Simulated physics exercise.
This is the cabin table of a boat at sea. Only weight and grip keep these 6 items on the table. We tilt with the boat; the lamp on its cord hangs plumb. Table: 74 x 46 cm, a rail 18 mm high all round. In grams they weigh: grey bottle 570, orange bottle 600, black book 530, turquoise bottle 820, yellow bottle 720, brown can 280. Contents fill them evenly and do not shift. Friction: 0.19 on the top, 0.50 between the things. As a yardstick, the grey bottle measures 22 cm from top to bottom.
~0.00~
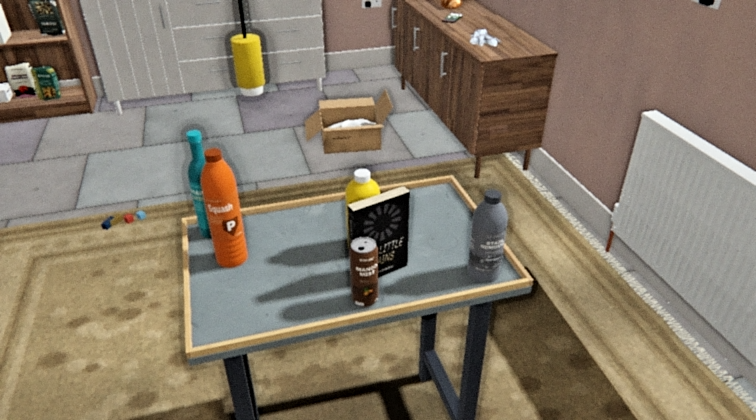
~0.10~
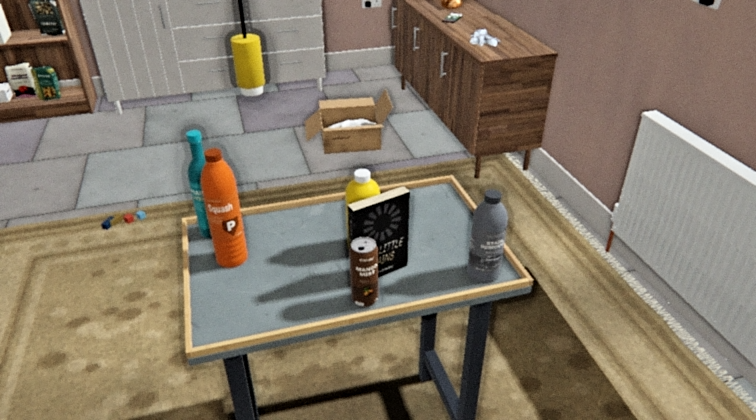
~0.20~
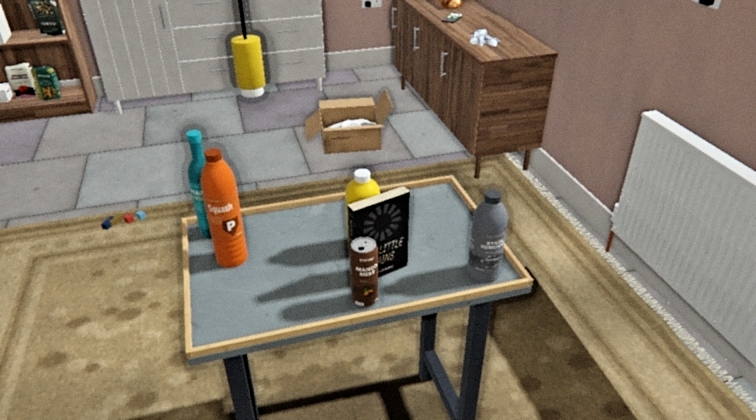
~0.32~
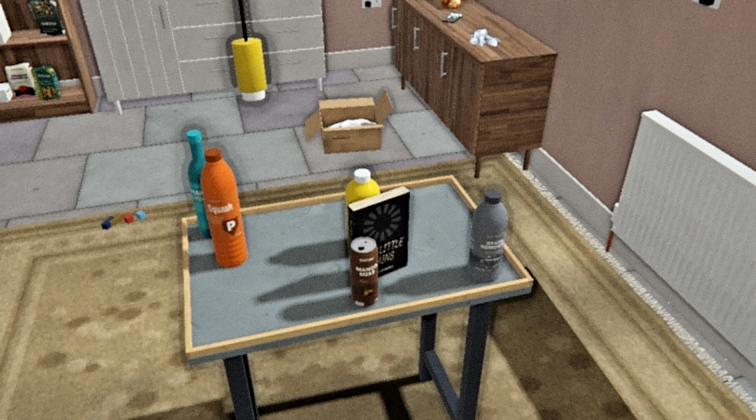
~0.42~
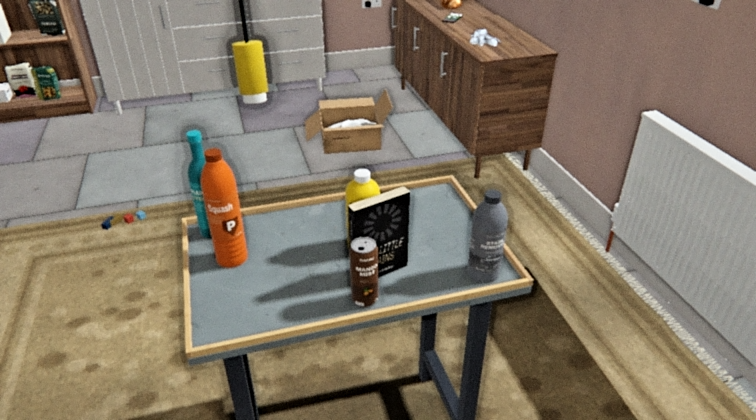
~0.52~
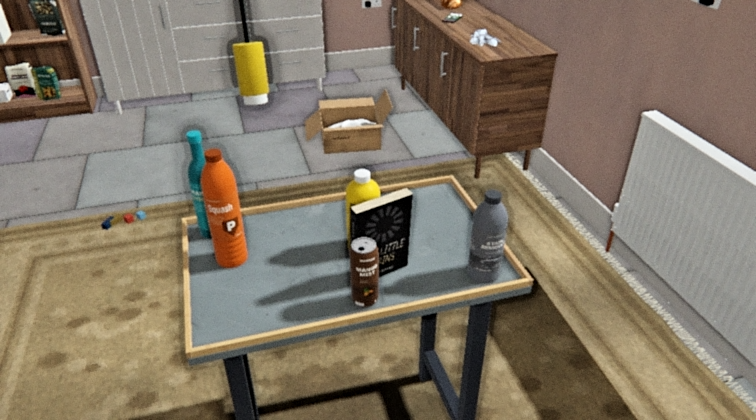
The yellow lamp hanging on its cord swung slightly toward us and a little to the right, while the bottles, can and black book on the railed table stayed in their places.
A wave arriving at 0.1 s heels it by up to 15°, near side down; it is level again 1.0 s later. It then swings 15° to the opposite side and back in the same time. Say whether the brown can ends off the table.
The brown can ends on the floor.
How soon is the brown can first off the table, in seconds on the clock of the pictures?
Near 0.8 s.
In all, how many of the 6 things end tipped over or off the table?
In all, 2.
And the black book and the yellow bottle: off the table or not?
The black book ends off the table; the yellow bottle is still on the table.
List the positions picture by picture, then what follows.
Boat level; brown can (364, 273); grey bottle (488, 235), in the first frame.
Boat level; black book (379, 237), in the second frame.
Heel 1°, near side down; grey bottle (488, 235), in the third frame.
Heel 6°, near side down; orange bottle (223, 209); black book (379, 237), in the fourth frame.
Heel 11°, near side down, in the fifth frame.
Heel 14°, near side down; brown can (364, 274); grey bottle (488, 235), in the sixth frame.
Around 0.82 s, heel 9°, near side down; brown can now off the table; black book tipped 52° against what carries it; turquoise bottle shifted 4 cm.
Around 1.02 s, heel 1°, near side down; black book now off the table; turquoise bottle shifted 6 cm; orange bottle shifted 6 cm.
Around 1.22 s, heel 2°, far side down; turquoise bottle shifted 6 cm; orange bottle shifted 6 cm; yellow bottle shifted 6 cm.
Around 1.72 s, heel 13°, far side down; turquoise bottle shifted 3 cm; orange bottle shifted 3 cm; yellow bottle shifted 3 cm.
Finally (2.6 s), off the table, black book and brown can; the other 4 still in place (within 5 cm).
